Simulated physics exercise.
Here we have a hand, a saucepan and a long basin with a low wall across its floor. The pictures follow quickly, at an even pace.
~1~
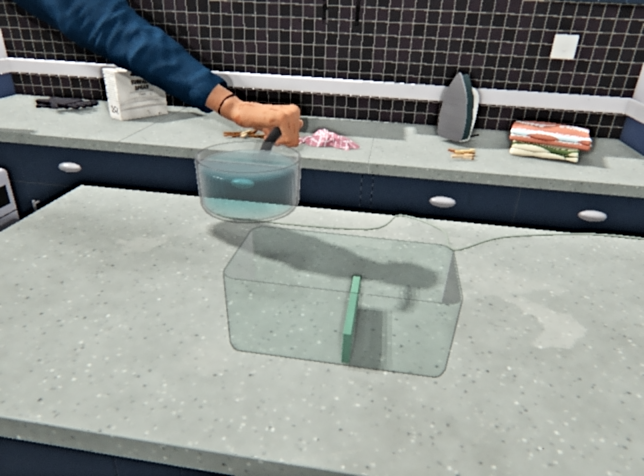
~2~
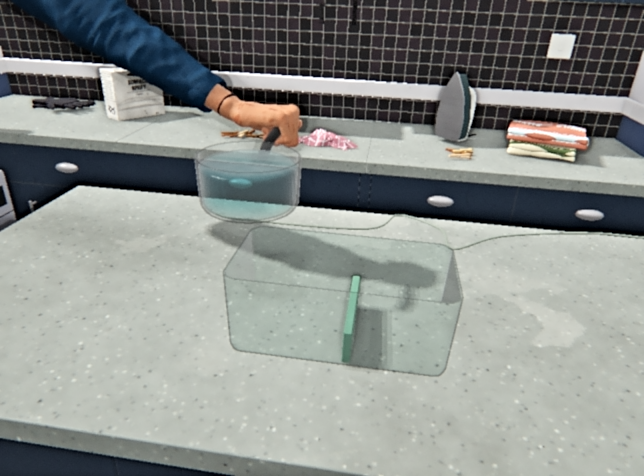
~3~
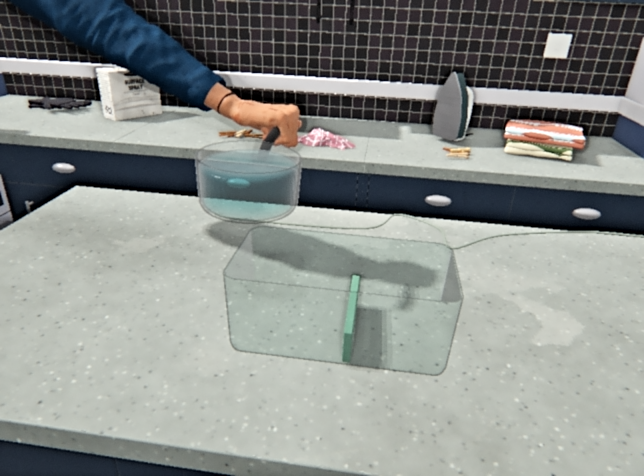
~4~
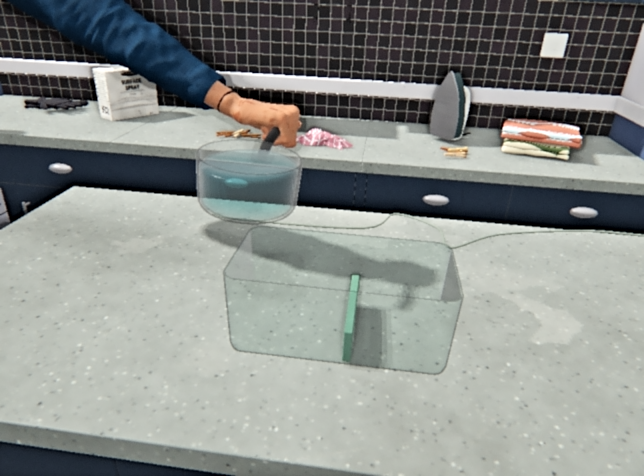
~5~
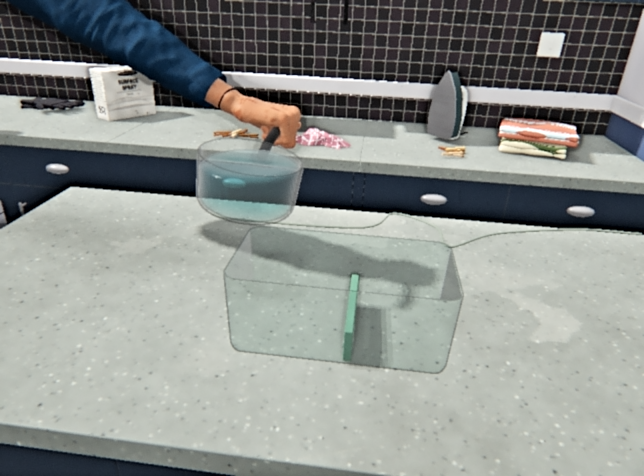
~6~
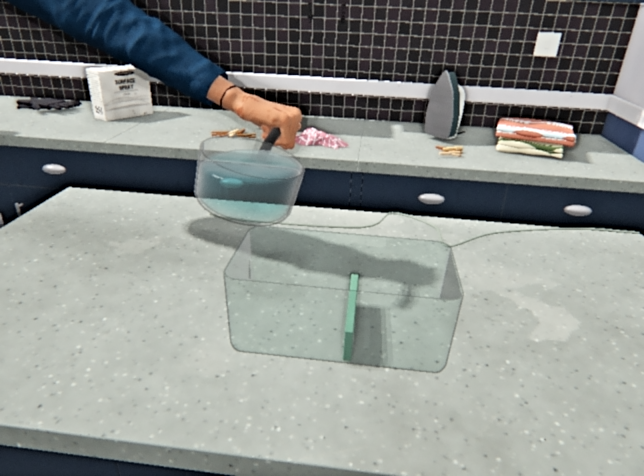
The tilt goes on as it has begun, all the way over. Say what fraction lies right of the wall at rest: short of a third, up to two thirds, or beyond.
In the end not even a third is right of the wall.
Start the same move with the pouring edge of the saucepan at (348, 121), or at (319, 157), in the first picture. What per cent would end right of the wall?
Near 80 % and 55 %.
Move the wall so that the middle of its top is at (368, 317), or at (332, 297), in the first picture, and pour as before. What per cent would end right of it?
About 15 and 60 per cent.
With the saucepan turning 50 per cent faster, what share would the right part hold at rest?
It comes to 10 per cent or so.
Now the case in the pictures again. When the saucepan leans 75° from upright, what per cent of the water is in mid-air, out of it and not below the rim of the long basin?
Near 30 %.
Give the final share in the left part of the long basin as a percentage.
Close to 80 per cent.
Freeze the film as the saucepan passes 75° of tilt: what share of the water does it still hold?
It comes to 40 per cent or so.
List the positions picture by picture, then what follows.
In the first frame, it leans 0°; its right rim is at (299, 161); the water meets the walls at (203, 158) and (298, 167); the long basin's rim runs from (238, 250) to (457, 274); the wall's top is at (352, 303).
In the second frame, it leans 1°; its right rim is at (300, 162); the water meets the walls at (203, 158) and (299, 167).
In the third frame, it leans 2°; its right rim is at (300, 163); the water meets the walls at (203, 158) and (299, 167).
In the fourth frame, it leans 5°; its right rim is at (301, 165); the water meets the walls at (203, 158) and (300, 167).
In the fifth frame, it leans 9°; its right rim is at (302, 169); the water meets the walls at (204, 158) and (300, 168).
In the sixth frame, it leans 13°; its right rim is at (303, 173); the water meets the walls at (205, 159) and (302, 169).
A moment on, the saucepan is tipped on its side and 42 per cent is still to pour, 20 is left of the wall and 7 right of it.
Next, the saucepan is tipped right over and 3 per cent is still to pour, 74 is left of the wall and 18 right of it.
Then the saucepan is tipped right over and 0 per cent is still to pour, 80 is left of the wall and 19 right of it.
Later the saucepan is tipped right over and 0 per cent is still to pour, 80 is left of the wall and 19 right of it.
At rest 80 per cent lies left of the wall, 18 right of it and 1 outside.
